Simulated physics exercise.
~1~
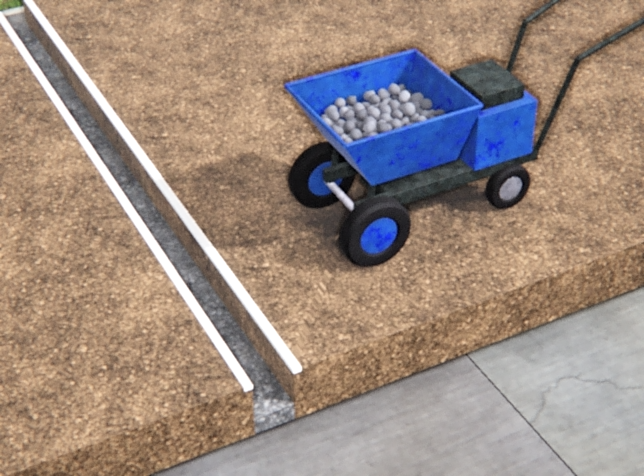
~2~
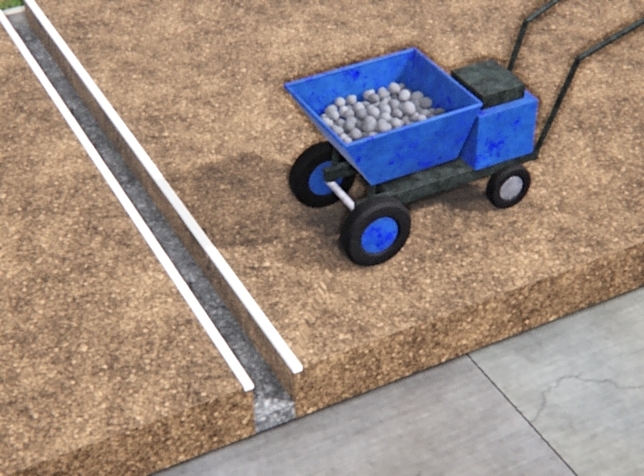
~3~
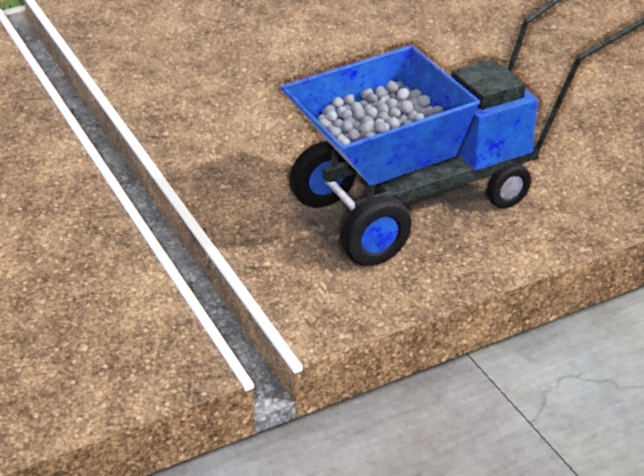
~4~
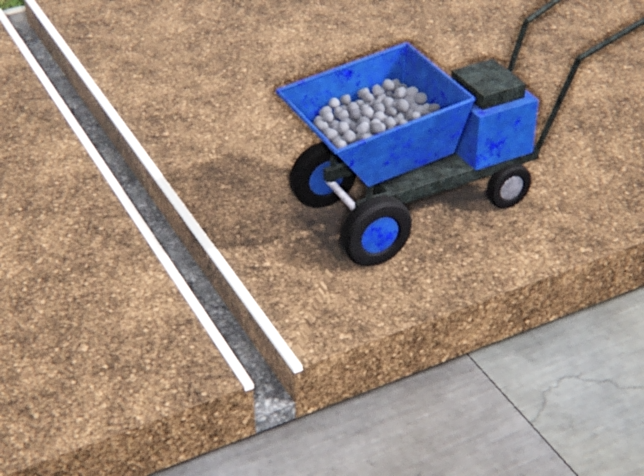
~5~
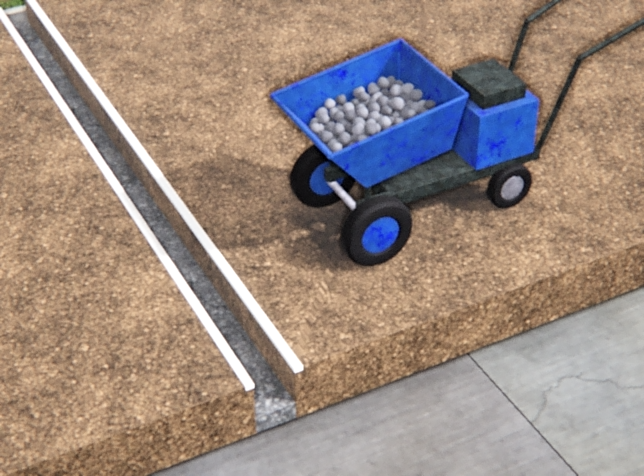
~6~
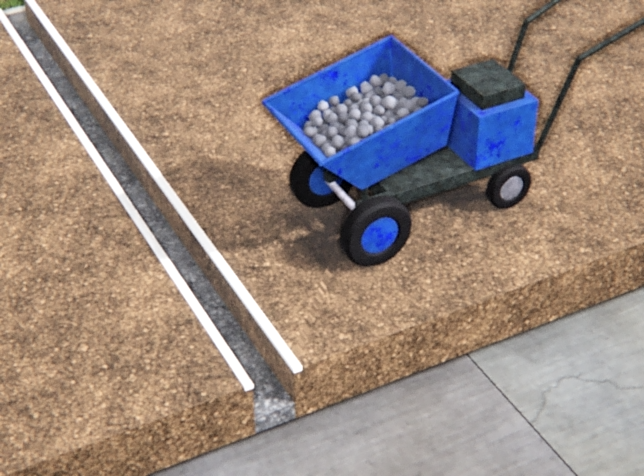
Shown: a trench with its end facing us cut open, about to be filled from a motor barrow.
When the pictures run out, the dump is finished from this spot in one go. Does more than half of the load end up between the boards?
Predicted result: Mostly in.
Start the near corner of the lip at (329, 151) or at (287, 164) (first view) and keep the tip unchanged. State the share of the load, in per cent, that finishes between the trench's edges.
Roughly 90 per cent at the first spot and 10 per cent at the second.
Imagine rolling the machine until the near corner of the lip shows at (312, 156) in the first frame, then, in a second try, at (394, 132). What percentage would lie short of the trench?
Some 0 % then some 60 %.
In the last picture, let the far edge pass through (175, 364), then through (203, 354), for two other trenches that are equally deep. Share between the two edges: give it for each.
The first case gives around 80 percent, and the second around 80 percent.
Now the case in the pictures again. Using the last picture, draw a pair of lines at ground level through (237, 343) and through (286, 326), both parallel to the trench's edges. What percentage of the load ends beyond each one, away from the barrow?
About 20 and 90 %.
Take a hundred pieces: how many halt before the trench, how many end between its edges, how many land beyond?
In percent, around: Short 15; between 75; beyond 0.
Soon, skip tipped steeply; all in the skip.
A while on, skip tipped steeply; nearly all in the skip; a stray few short of the trench.
Towards the end, skip tipped right over; about half in the skip; a small part short of the trench; about half in or heaped over the trench.
Finally, skip tipped right over; a small part in the skip; about a quarter short of the trench; most in or heaped over the trench; none beyond it.
